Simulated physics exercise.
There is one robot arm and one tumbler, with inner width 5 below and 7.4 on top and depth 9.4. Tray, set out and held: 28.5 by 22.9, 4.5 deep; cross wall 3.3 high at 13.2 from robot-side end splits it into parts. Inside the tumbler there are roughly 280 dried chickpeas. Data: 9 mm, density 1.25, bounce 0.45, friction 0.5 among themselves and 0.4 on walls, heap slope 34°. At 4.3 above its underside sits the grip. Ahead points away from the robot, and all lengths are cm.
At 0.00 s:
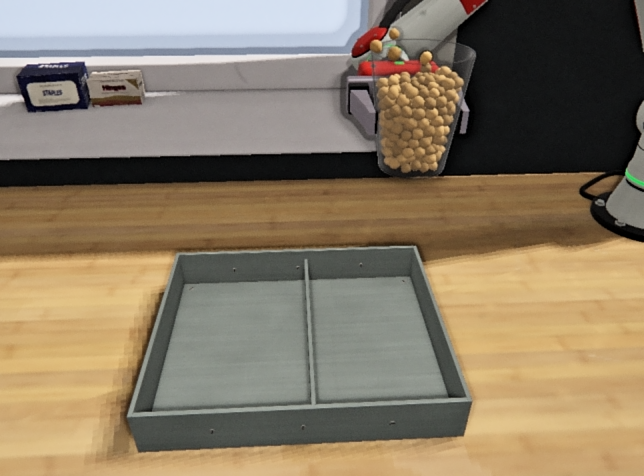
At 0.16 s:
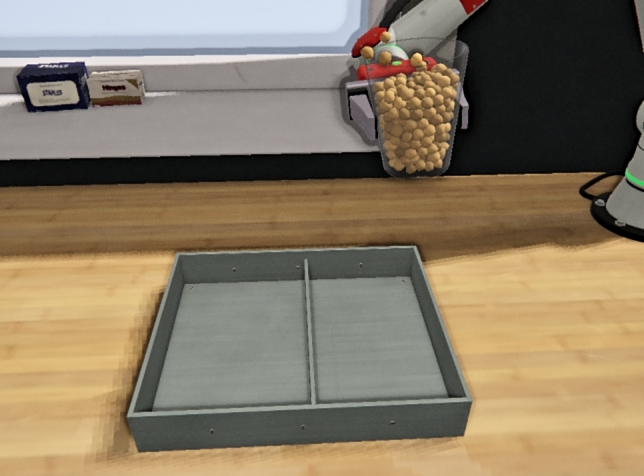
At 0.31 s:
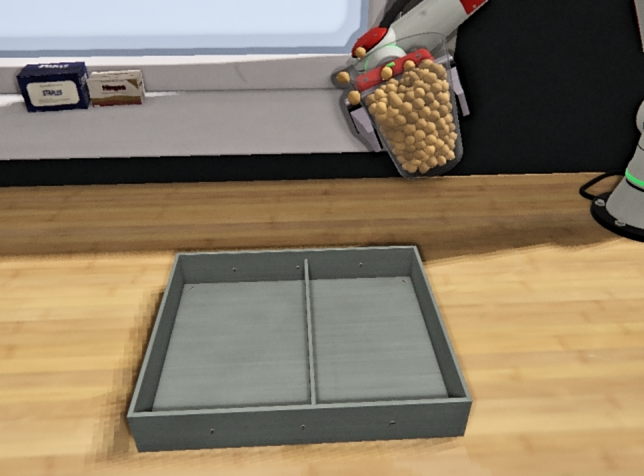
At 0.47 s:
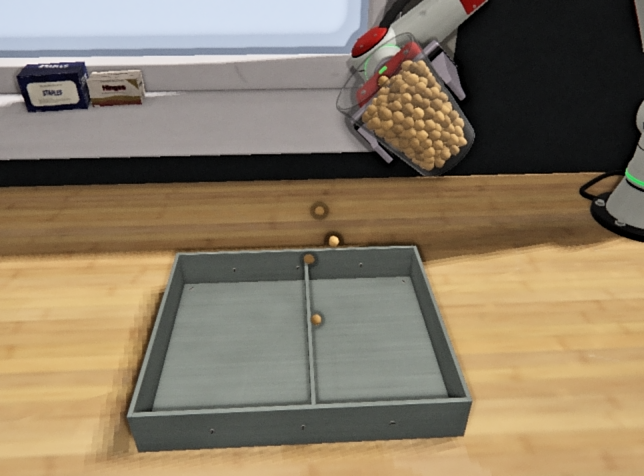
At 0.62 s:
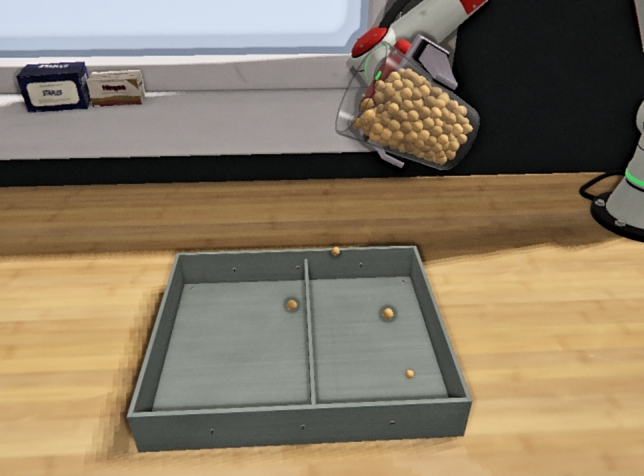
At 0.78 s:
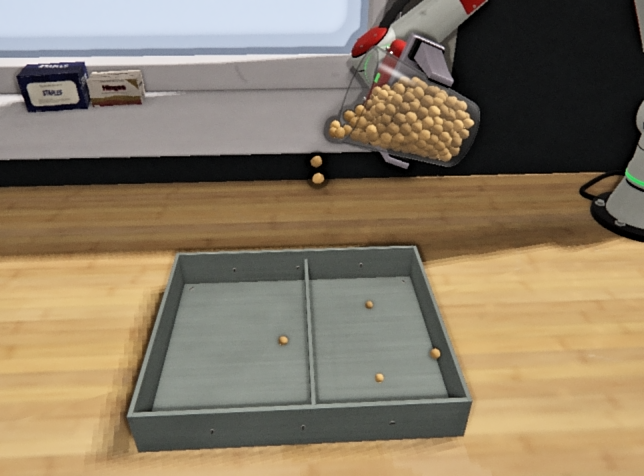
Above a wooden table, a robot arm tilts a clear tumbler leftward, dropping several chickpeas into a divided grey tray.
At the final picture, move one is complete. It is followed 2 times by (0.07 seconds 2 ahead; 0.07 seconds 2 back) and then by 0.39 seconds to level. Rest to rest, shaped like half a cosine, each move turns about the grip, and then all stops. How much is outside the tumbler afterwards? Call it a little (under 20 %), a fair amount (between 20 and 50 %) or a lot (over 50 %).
A fair amount.
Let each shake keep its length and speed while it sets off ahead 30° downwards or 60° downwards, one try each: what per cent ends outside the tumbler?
Estimates, in order: 20 % then 5 %.
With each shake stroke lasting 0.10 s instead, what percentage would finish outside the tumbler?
Then about 20 per cent.
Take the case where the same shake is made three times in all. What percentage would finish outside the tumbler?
My guess is near 40 per cent.
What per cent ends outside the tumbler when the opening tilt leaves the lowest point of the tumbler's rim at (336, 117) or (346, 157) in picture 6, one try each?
Near 15 and 75 in a hundred.
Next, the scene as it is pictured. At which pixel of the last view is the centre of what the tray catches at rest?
It ends up close to (235, 340).
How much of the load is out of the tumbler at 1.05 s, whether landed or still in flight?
Share gone by then: Close to 20 %.
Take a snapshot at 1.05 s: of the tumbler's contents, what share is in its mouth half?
Near 65 %.
After 1.05 s, tilted 68° forward, highest piece 28 above the table; 222 in the tumbler, 9 in the far-side part, 3 in the robot-side part, 48 in flight or on a rim.
After 1.32 s, tilted 18° forward, highest piece 30 above the table; 191 in the tumbler, 75 in the far-side part, 11 in the robot-side part, 5 in flight or on a rim.
After 1.65 s, level, highest piece 29 above the table; 191 in the tumbler, 78 in the far-side part, 12 in the robot-side part, 1 on the table or floor.
After 2.70 s, level, highest piece 29 above the table; 191 in the tumbler, 78 in the far-side part, 12 in the robot-side part, 1 on the table or floor.
In the end, 191 in the tumbler, 78 in the far-side part, 12 in the robot-side part, 1 on the table or floor. That is 32 % outside the tumbler.
